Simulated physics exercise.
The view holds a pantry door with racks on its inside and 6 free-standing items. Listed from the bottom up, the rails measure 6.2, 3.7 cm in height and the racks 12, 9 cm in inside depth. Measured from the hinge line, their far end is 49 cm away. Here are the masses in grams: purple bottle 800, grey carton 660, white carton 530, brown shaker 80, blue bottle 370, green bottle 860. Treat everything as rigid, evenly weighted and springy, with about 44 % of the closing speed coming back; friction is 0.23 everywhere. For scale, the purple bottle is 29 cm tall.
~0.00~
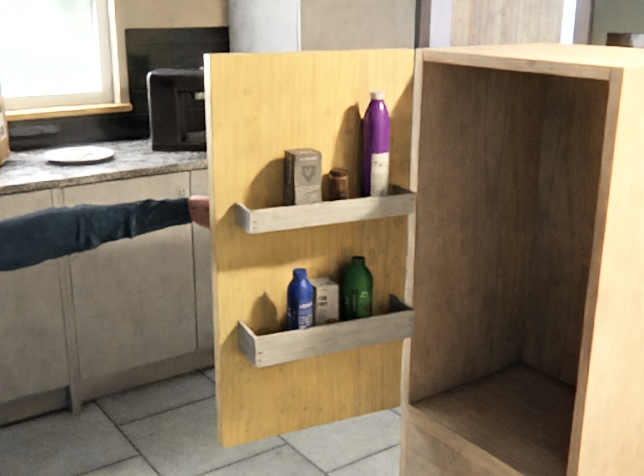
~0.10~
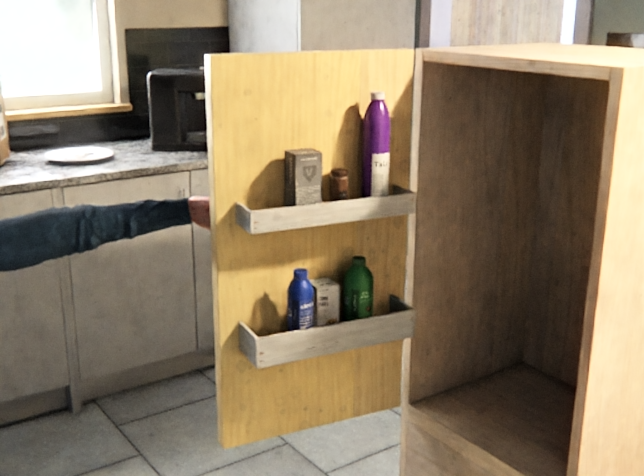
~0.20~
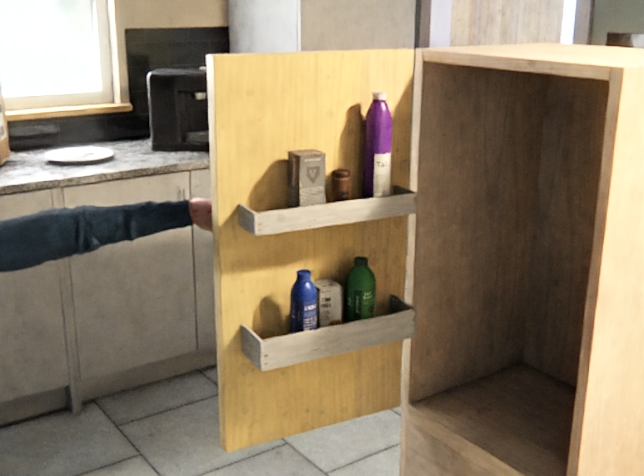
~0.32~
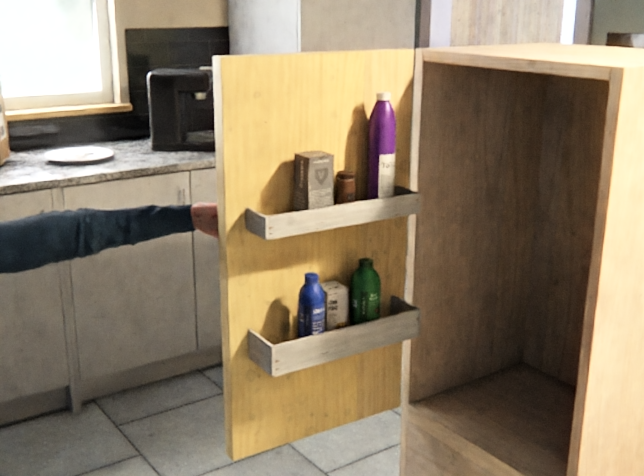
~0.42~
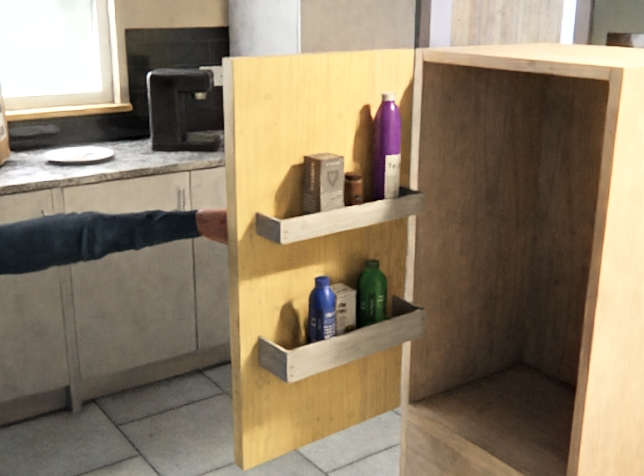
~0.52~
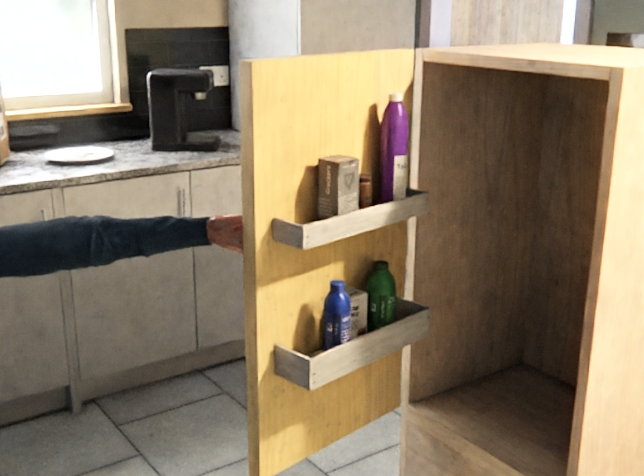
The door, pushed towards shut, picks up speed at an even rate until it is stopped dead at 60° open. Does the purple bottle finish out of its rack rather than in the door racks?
No.
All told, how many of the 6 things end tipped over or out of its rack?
0.
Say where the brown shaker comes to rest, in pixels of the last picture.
It finishes around (406, 200).
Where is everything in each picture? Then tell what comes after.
In the first picture, door 100° open; purple bottle (376, 150); grey carton (303, 183).
In the second picture, door 99° open; brown shaker (339, 189); blue bottle (300, 308).
In the third picture, door 97° open; green bottle (360, 297); grey carton (307, 184).
In the fourth picture, door 93° open; white carton (331, 313); brown shaker (346, 192).
In the fifth picture, door 87° open; blue bottle (322, 317); green bottle (372, 300).
In the sixth picture, door 80° open; purple bottle (394, 153); grey carton (338, 192).
By 0.72 s, door 61° open.
By 0.82 s, door 60° open; grey carton tilted 8°; white carton 4 cm from its spot; blue bottle tilted 5°.
By 0.92 s, door 60° open; white carton 4 cm from its spot; brown shaker 3 cm from its spot; blue bottle tilted 3°.
When it is over (1.5 s), all 6 within 5 cm of the start. In the last view, purple bottle near (416, 153).
